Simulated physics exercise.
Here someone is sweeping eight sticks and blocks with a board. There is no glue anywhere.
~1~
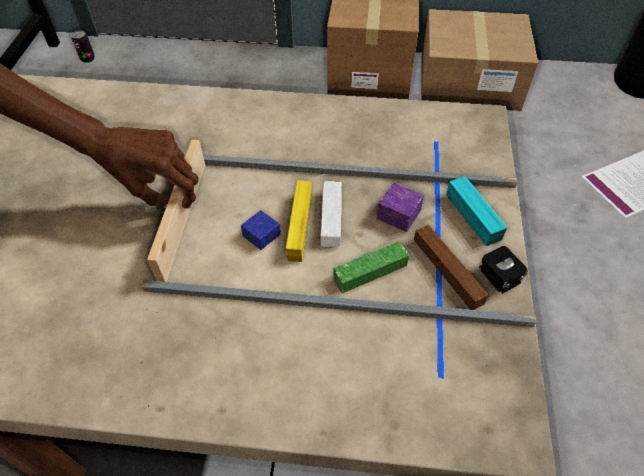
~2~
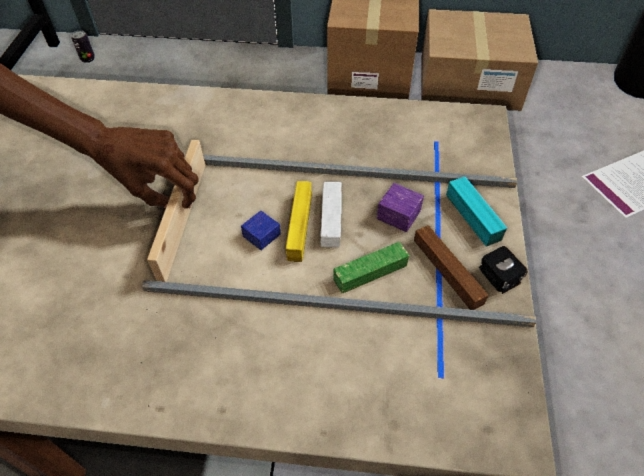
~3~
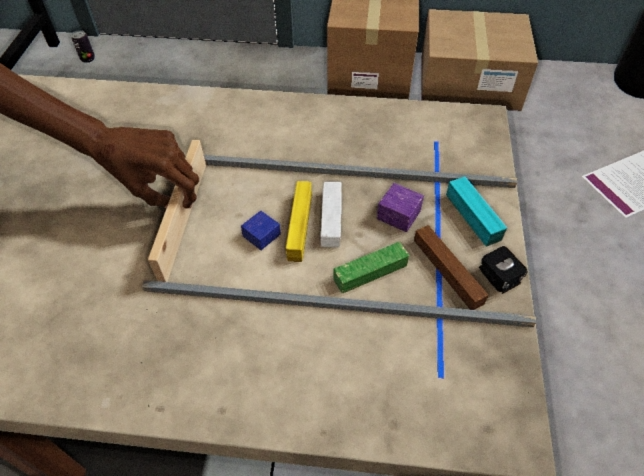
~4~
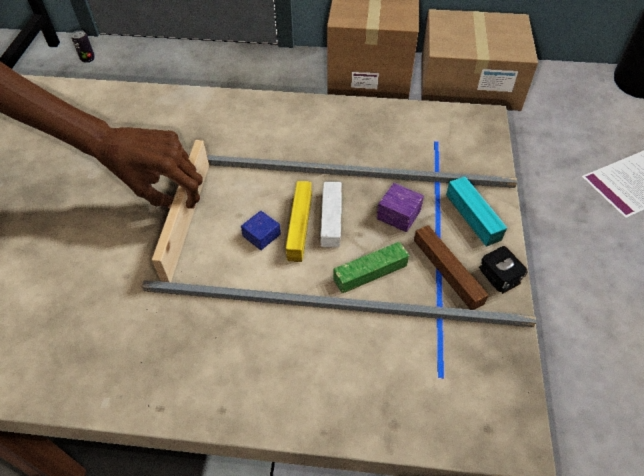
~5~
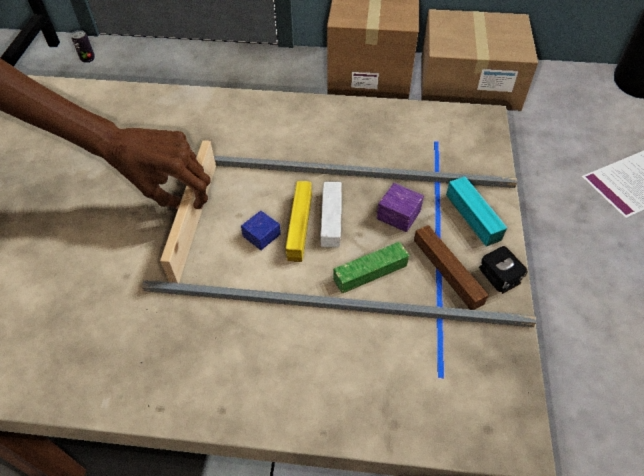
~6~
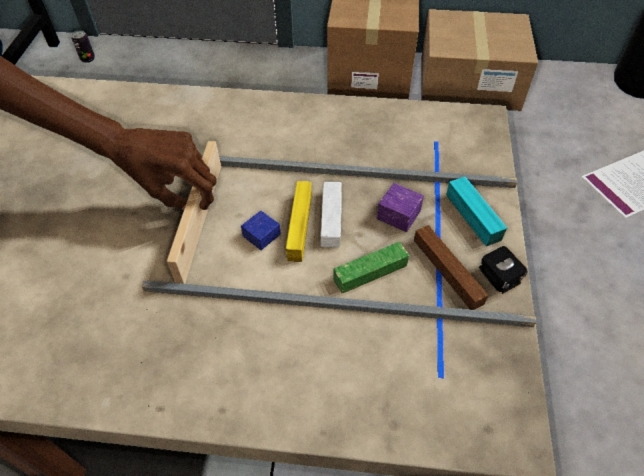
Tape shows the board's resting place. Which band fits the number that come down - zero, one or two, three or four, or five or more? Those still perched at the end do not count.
In this one, one or two spill over.
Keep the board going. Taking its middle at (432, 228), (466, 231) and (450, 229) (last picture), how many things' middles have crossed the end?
By position: 1 / 3 / 3.
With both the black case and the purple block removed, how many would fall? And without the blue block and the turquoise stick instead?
Count: 0 (first case); 1 (second).
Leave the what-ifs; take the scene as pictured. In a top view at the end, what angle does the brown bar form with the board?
I'd put it at about 30°.
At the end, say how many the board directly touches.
It touches 3.
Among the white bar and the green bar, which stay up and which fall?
At the finish the white bar stays put and the green bar stays put.
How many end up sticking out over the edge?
The total here is 2.
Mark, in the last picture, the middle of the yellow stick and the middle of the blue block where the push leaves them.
Result: One about (468, 226), other about (453, 248).
Early on, none off yet; black case at rest near (502, 270); turquoise stick at rest near (475, 211); brown bar at rest near (449, 266).
Finally, the number that fall off is one or two; lost, black case.
